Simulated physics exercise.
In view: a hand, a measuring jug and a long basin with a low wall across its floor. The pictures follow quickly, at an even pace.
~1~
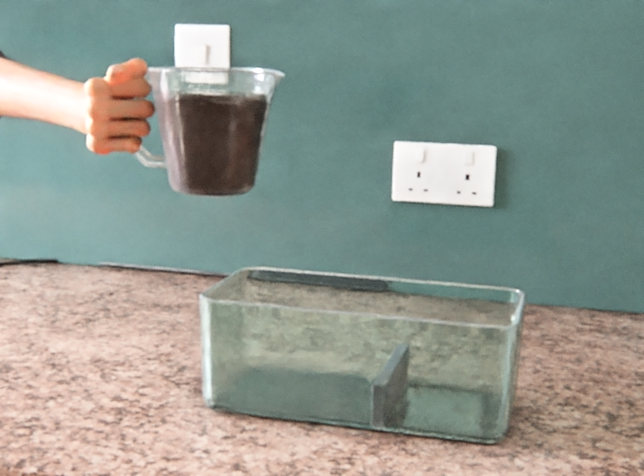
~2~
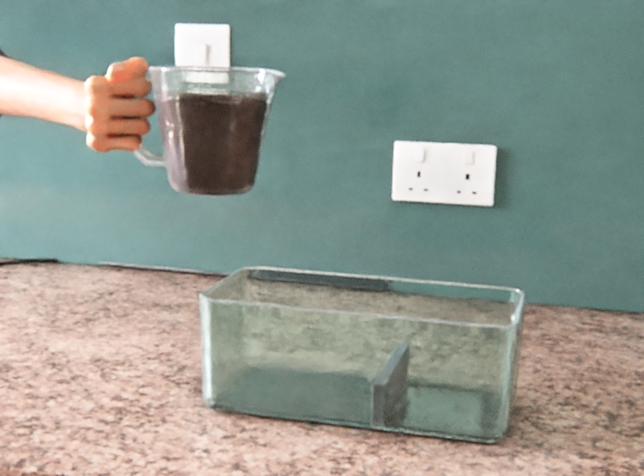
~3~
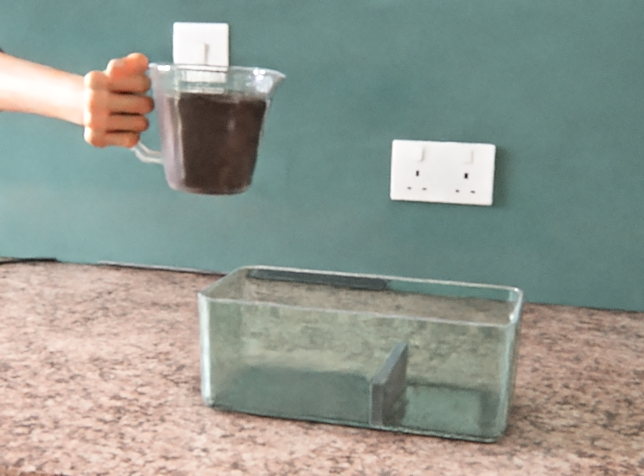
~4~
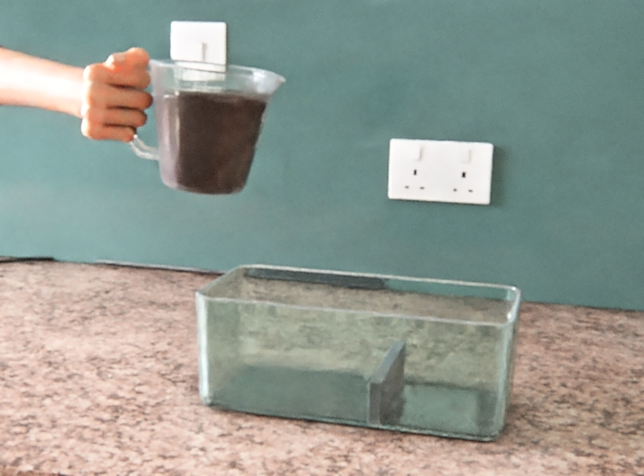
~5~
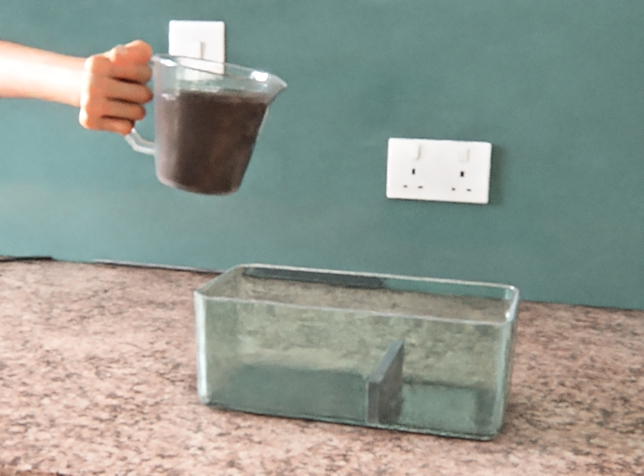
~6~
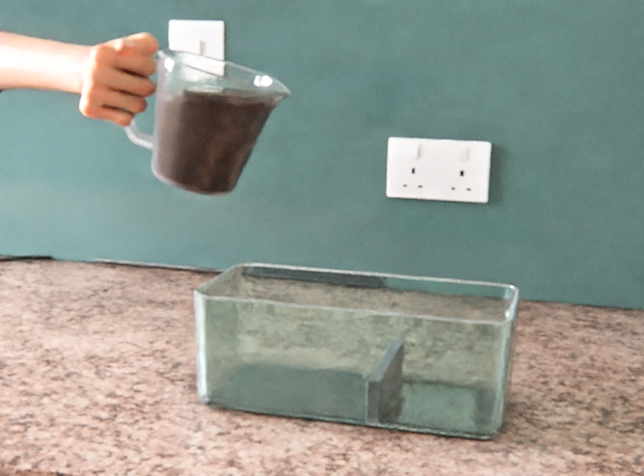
On a speckled stone counter against a teal wall with white sockets, a long clear basin with a low wall across its floor sits empty. Above its left end, a hand holds a measuring jug of dark brown contents nearly still, then gradually tilts it to the right, raising the handle side.
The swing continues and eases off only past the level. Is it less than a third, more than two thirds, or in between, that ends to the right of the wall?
The share right of the wall is less than a third.
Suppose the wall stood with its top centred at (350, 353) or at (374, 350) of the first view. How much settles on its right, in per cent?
In turn 40 and 5 in a hundred.
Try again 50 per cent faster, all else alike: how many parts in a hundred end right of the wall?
It comes to 10 per cent or so.
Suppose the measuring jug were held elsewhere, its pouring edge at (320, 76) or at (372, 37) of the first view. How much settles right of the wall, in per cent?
About 30 and 80 per cent.
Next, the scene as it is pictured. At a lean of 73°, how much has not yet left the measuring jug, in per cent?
About 70 per cent.
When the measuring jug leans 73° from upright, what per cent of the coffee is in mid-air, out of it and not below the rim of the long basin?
Near 25 %.
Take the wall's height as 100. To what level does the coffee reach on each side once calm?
Left about 60, right about 10.
A moment on, the measuring jug is tipped part way and 70 per cent is still to pour, 7 is left of the wall and 0 right of it.
Next, the measuring jug is tipped right over and 12 per cent is still to pour, 67 is left of the wall and 1 right of it.
Then the measuring jug is tipped right over and 0 per cent is still to pour, 90 is left of the wall and 6 right of it.
Later the measuring jug is tipped right over and 0 per cent is still to pour, 90 is left of the wall and 6 right of it.
In the end 90 per cent lies left of the wall, 6 right of it and 4 outside.
